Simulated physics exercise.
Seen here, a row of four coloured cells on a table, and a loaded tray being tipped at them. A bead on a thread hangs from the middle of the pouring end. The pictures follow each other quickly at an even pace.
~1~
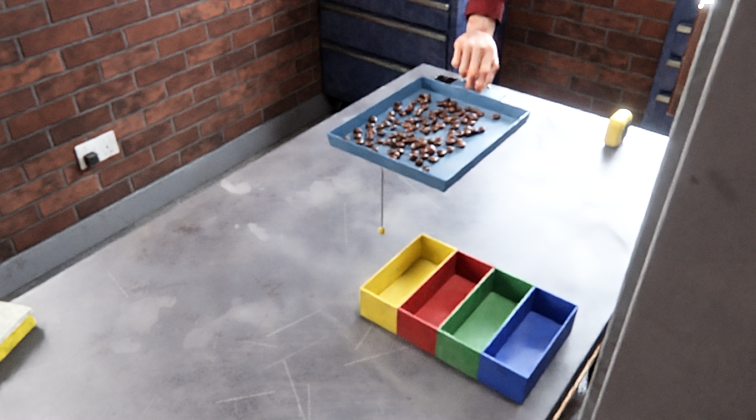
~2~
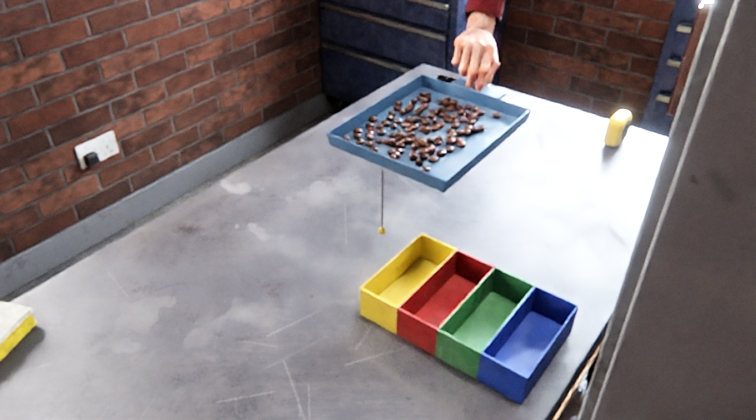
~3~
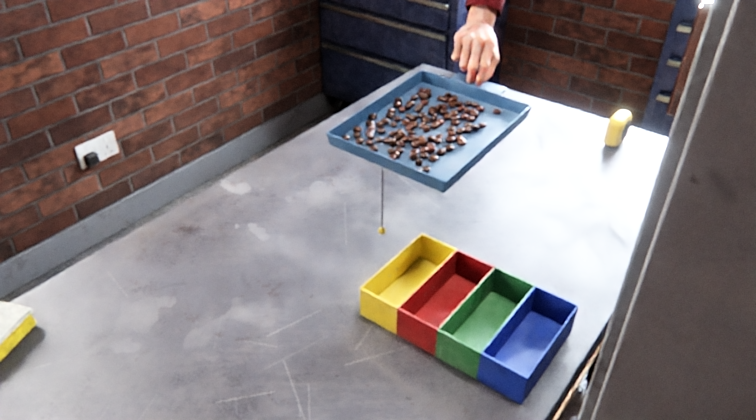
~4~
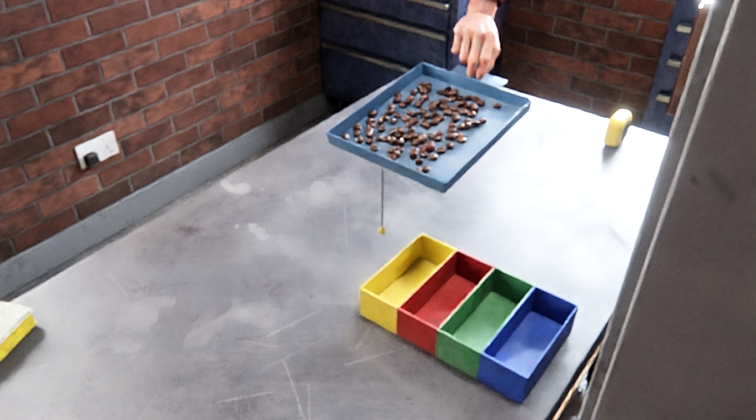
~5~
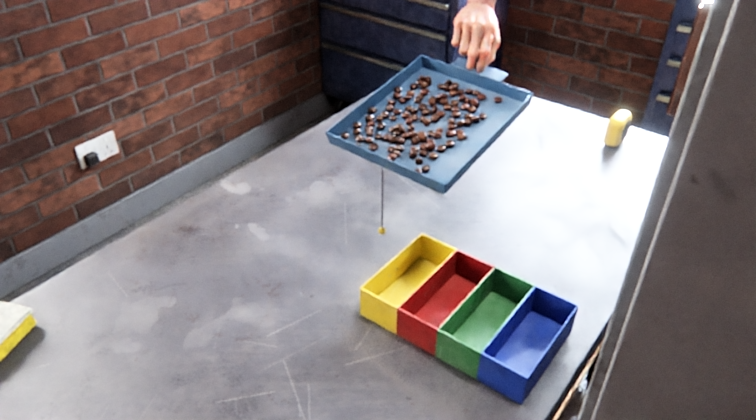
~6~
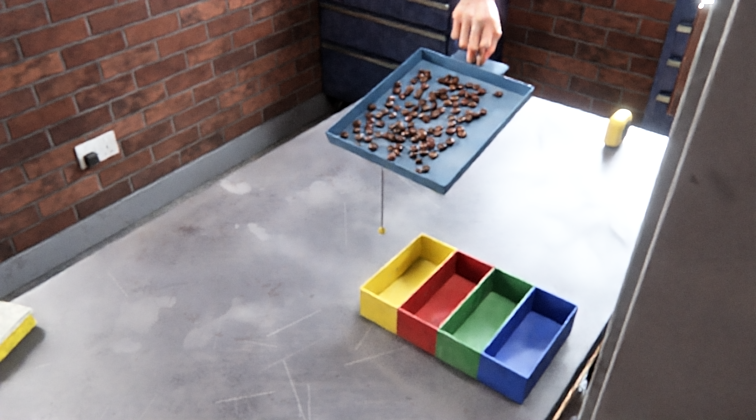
On a workshop table by brick walls, a hand gradually tilting a blue tray of small brown pieces near four coloured cells.
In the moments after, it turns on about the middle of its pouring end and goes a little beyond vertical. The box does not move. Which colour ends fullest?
Fullest: The yellow cell.
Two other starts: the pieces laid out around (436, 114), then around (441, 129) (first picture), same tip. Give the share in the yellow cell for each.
About 50 and 60 per cent.
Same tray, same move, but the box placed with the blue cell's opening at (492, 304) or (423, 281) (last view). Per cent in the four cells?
About 90 and 100 per cent.
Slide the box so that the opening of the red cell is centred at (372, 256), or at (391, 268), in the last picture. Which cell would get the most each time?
First the cell in green, then that red cell.
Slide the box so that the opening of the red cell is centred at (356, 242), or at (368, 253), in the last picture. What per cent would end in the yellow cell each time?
Roughly 0 per cent, and 0 per cent.
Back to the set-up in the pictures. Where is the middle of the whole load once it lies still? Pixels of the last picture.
At about (397, 298).
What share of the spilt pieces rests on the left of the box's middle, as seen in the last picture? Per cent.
Some 100 per cent.
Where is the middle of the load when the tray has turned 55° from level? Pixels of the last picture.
Near (406, 146).
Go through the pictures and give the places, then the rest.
In the first picture, corners of the pouring end at (330, 133) and (445, 179), level; middle of the load at (422, 128), flat chocolate drops; bead on its thread at (382, 231); yellow cell at (379, 308); red cell at (417, 329); green cell at (458, 352); blue cell at (502, 376).
In the second picture, corners of the pouring end at (330, 133) and (445, 179), level; middle of the load at (422, 128).
In the third picture, corners of the pouring end at (330, 132) and (445, 180), tipped barely, lowest at the right corner; middle of the load at (422, 125).
In the fourth picture, corners of the pouring end at (329, 132) and (445, 181), tipped a little, lowest at the right corner; middle of the load at (422, 122).
In the fifth picture, corners of the pouring end at (329, 132) and (444, 183), tipped a little, lowest at the right corner; middle of the load at (422, 119).
In the sixth picture, corners of the pouring end at (328, 131) and (444, 184), tipped a little, lowest at the right corner; middle of the load at (422, 116); yellow cell at (379, 308); red cell at (417, 329); green cell at (458, 352); blue cell at (502, 376).
Soon after the last picture, tray tipped steeply; all on the tray.
A little later, tray tipped right over; most on the tray; a small part in the yellow cell; a small part falling or outside the box.
Later still, tray tipped past a quarter turn; about two thirds in the yellow cell; a small part in the red cell; about a quarter falling or outside the box.
At rest, tray tipped past a quarter turn; about two thirds in the yellow cell; a small part in the red cell; none in the blue cell; none in the green cell; about a quarter outside the box.
